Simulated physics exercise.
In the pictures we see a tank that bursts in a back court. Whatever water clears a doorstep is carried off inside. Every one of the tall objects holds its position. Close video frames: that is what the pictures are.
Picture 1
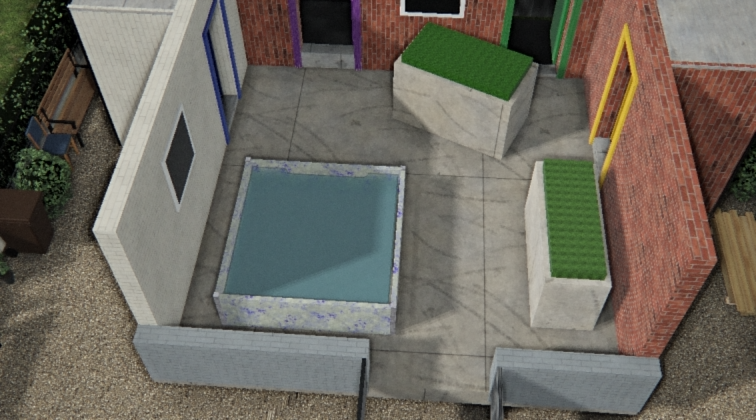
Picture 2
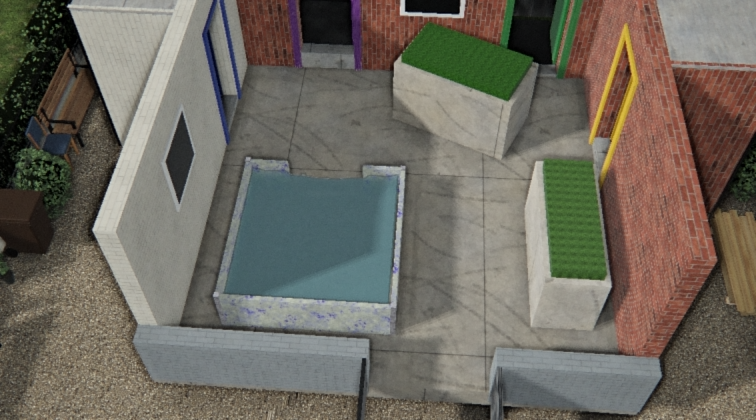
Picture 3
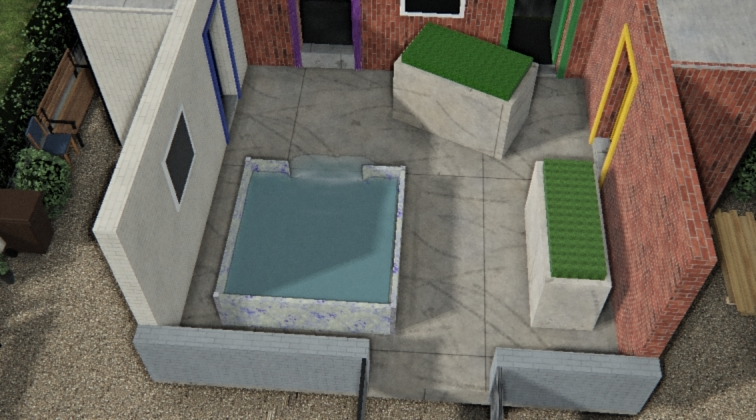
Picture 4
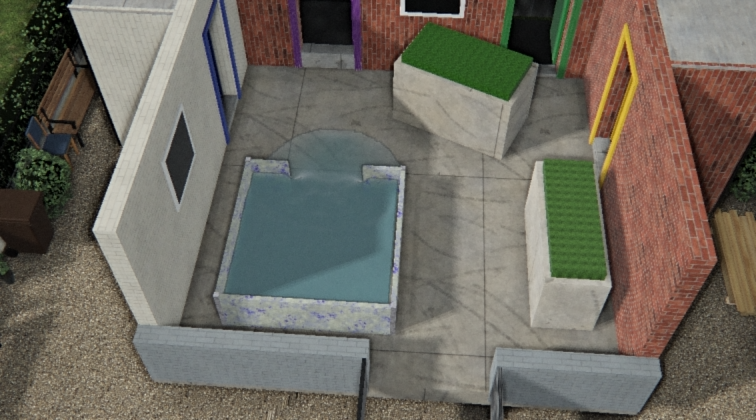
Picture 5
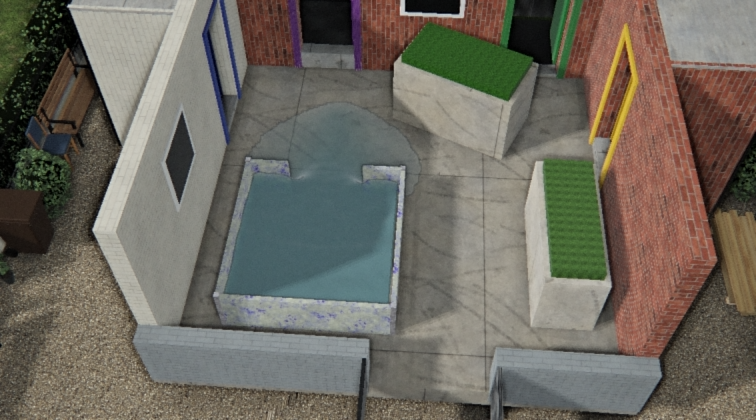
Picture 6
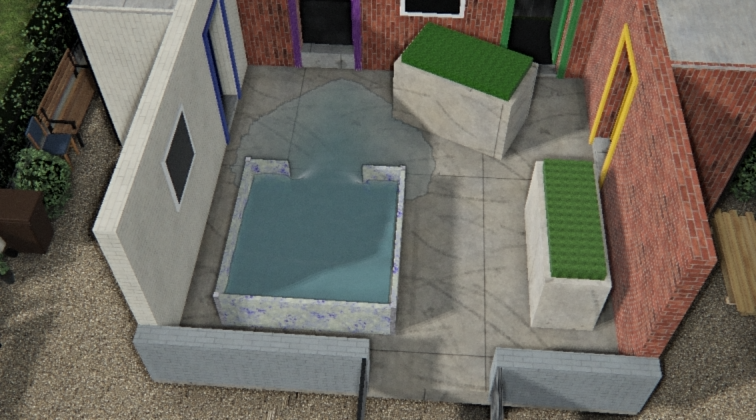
In a walled back court, a square tank of still water stands near two tall blocks topped with green. A gap opens in the tank's far side, and water pours through it, fanning out across the paving toward the purple-framed door and spreading wider to both sides.
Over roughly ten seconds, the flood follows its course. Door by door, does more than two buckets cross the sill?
As I see it, the green door will be at or under the cap; the purple door will be at or under the cap; the blue door will be over the cap; the yellow door will be at or under the cap.
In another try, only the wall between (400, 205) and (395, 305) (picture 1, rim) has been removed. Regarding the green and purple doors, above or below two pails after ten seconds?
Green overflows; purple does not overflow.
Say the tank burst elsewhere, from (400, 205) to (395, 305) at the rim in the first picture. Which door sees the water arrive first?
That would be the door marked yellow.
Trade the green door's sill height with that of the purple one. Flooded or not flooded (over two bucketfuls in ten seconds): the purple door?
Well, the way I see it, the purple door lets through more.
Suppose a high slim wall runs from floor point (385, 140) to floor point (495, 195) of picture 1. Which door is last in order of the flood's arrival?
In my view it's the yellow-painted one.
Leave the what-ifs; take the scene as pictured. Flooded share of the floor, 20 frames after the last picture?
My best guess is some 55 %.
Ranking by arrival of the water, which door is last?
I'd go with the yellow one.
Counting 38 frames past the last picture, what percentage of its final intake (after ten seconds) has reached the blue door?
Around 65 percent.
A moment on, water covers 30 % of the floor; the green door not reached, the purple door wet at the sill, nothing in, the blue door wet at the sill, nothing in, the yellow door not reached.
Next, water covers 40 % of the floor; the green door wet at the sill, nothing in, the purple door wet at the sill, nothing in, the blue door under two buckets in, the yellow door not reached.
Then, water covers 55 % of the floor; the green door wet at the sill, nothing in, the purple door wet at the sill, nothing in, the blue door over two buckets in, the yellow door not reached.
Later, water covers 90 % of the floor; the green door wet at the sill, nothing in, the purple door wet at the sill, nothing in, the blue door far over two buckets in, the yellow door wet at the sill, nothing in.
In the end, water covers 95 % of the floor; the green door wet at the sill, nothing in, the purple door wet at the sill, nothing in, the blue door far over two buckets in, the yellow door wet at the sill, nothing in.
